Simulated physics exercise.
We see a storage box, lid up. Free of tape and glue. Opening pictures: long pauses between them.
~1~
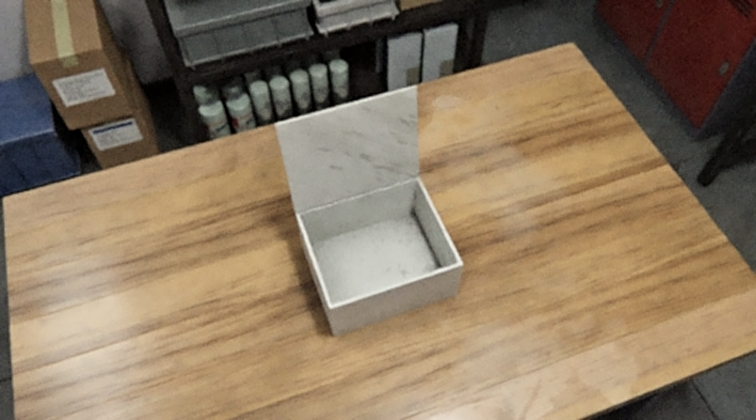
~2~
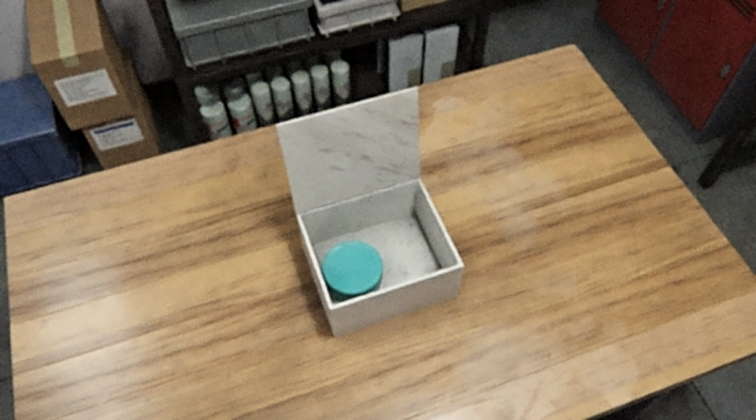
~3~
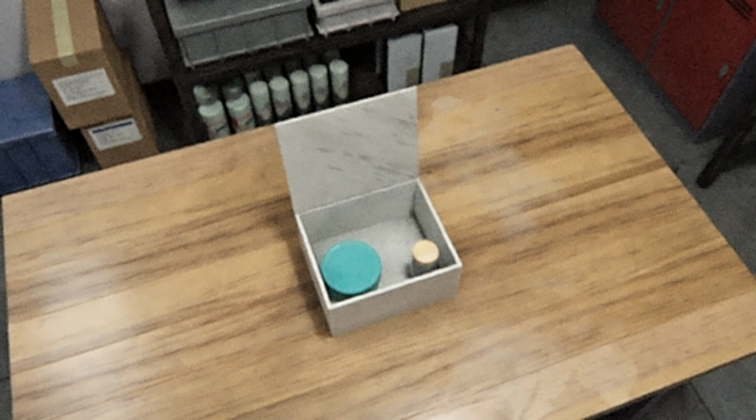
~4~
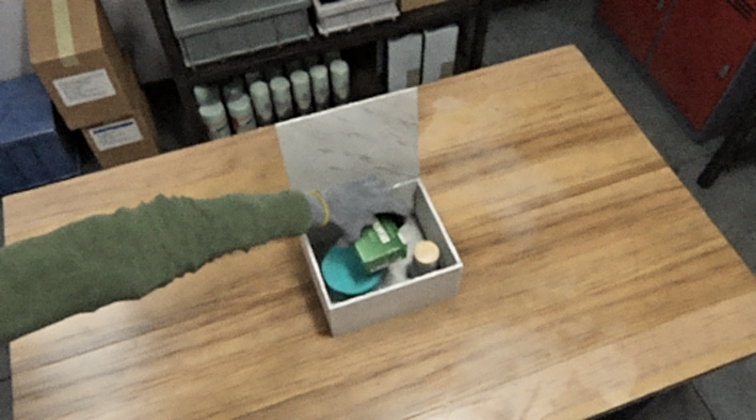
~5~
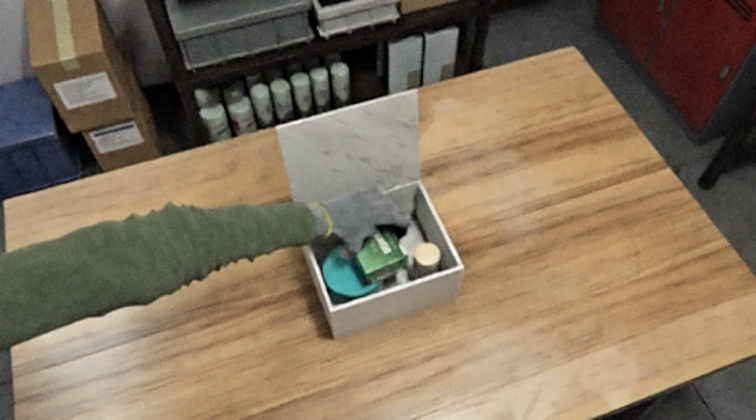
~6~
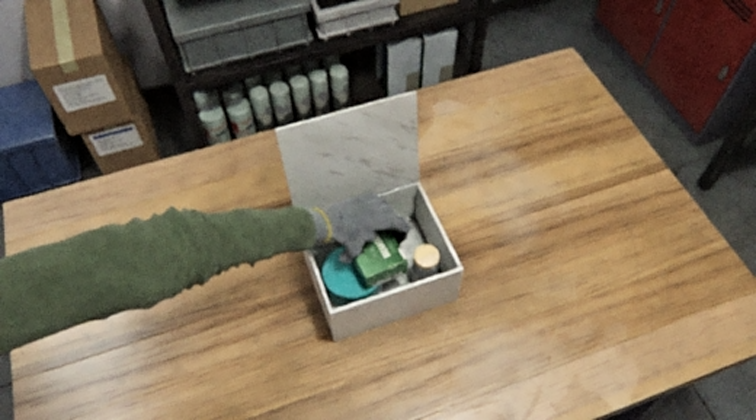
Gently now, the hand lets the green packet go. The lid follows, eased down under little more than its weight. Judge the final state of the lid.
The lid is fully down.
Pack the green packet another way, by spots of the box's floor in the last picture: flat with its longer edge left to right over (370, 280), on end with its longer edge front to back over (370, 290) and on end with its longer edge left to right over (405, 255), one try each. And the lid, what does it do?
In the first case it shuts; in the second case it stays open; in the third case it stays open.
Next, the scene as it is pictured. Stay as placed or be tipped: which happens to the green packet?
In the end, it keeps its orientation.
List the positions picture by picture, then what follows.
The last thing is not in view yet, in the first frame.
The last thing is not in view yet; turquoise tub (353, 274), in the second frame.
The last thing is not in view yet; turquoise tub (352, 273), in the third frame.
On its way; green packet (371, 233); turquoise tub (352, 274), in the fourth frame.
On its way; green packet (373, 244); turquoise tub (353, 276), in the fifth frame.
In place under the hand; green packet (372, 249); turquoise tub (353, 278), in the sixth frame.
Then, 1.50 s later than the last frame, lid 64° above the rim.
Then, 1.90 s later than the last frame, lid 10° above the rim.
When it is over, lid shut; all 3 as before. End places, in pixels of the last picture, green packet near (372, 249).
